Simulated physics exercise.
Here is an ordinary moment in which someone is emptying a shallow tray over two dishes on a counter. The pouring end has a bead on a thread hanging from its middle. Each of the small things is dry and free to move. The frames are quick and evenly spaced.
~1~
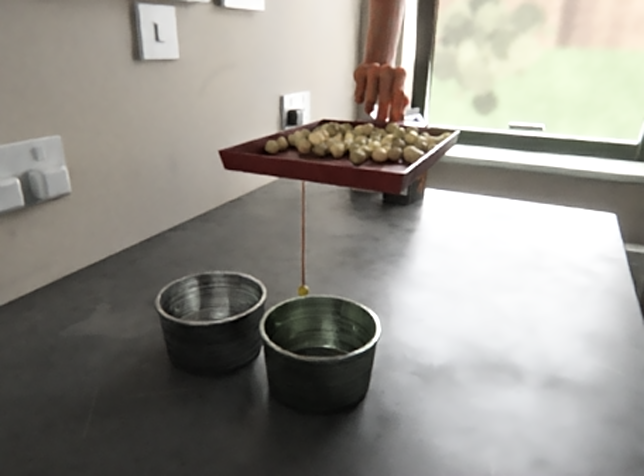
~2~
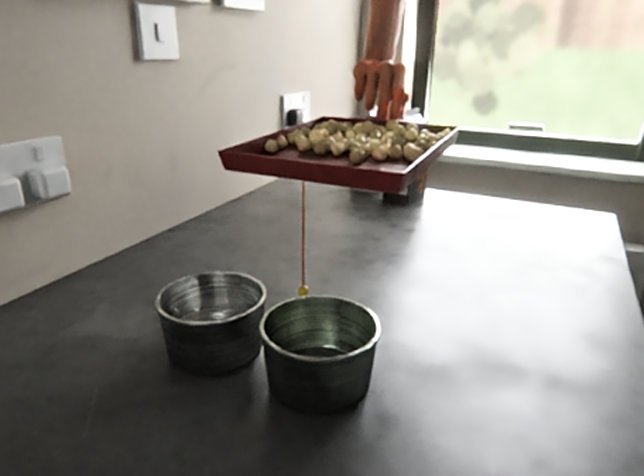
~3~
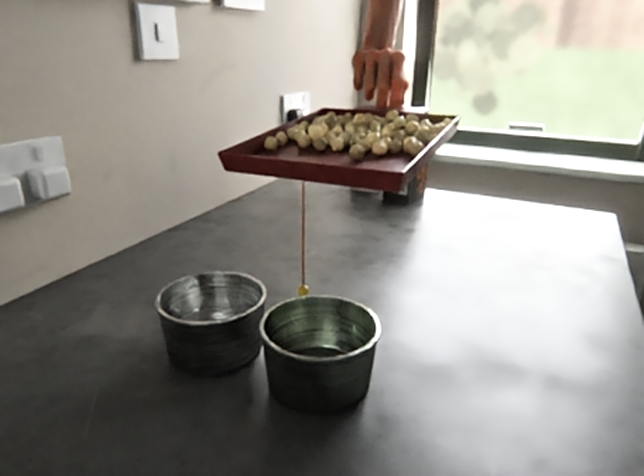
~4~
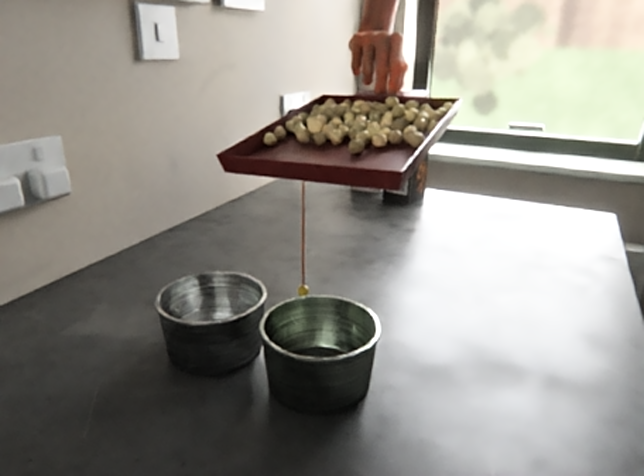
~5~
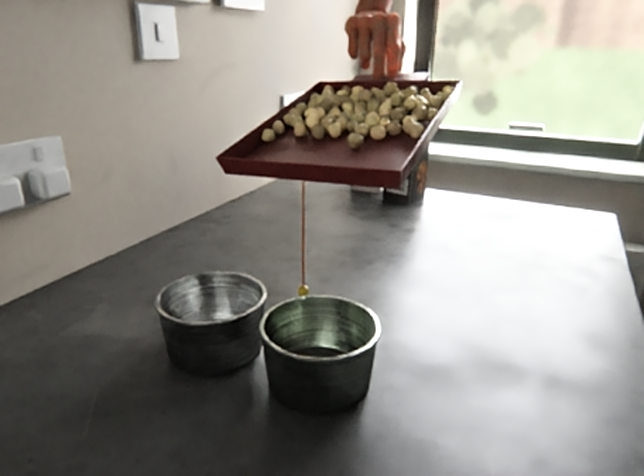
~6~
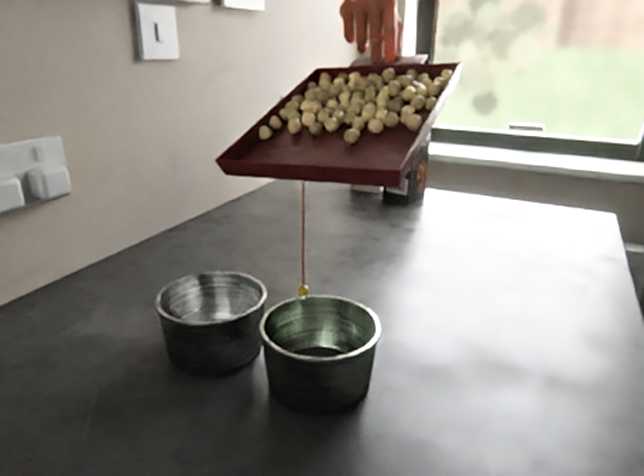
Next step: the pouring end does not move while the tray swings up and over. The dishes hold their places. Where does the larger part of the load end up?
The larger part ends up in the left dish.
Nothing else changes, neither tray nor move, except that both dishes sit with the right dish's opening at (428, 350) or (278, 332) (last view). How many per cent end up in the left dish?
You'd get near 20 per cent and afterwards near 30 per cent.
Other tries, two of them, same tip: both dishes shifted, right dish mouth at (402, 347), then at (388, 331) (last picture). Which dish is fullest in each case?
With the dishes at the first place it's the left-side dish, and at the second it's the left-side dish.
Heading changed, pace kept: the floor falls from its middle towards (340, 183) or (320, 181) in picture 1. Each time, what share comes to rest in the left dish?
For the first aim it is 0 in a hundred, for the second 0 in a hundred.
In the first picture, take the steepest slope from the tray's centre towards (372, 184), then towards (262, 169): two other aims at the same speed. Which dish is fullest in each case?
In turn: Right; the dish on the left.
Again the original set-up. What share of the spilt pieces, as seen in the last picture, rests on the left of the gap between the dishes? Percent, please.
My estimate is some 80 per cent.
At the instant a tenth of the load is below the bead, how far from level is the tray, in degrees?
About 75° of tilt.
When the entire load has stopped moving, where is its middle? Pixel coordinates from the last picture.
The centre comes to rest close to (219, 350).
Shortly afterwards, tray tipped steeply; all but a few on the tray; only a few outside both; a little in the air.
Next, tray tipped right over; the bulk on the tray; a little in the right dish; a little in the left dish; a little outside both; a little in the air.
Some moments later, tray tipped past a quarter turn; near a quarter in the right dish; near half in the left dish; near a third outside both.
In the end, tray tipped past a quarter turn; near a quarter in the right dish; near half in the left dish; near a third outside both.
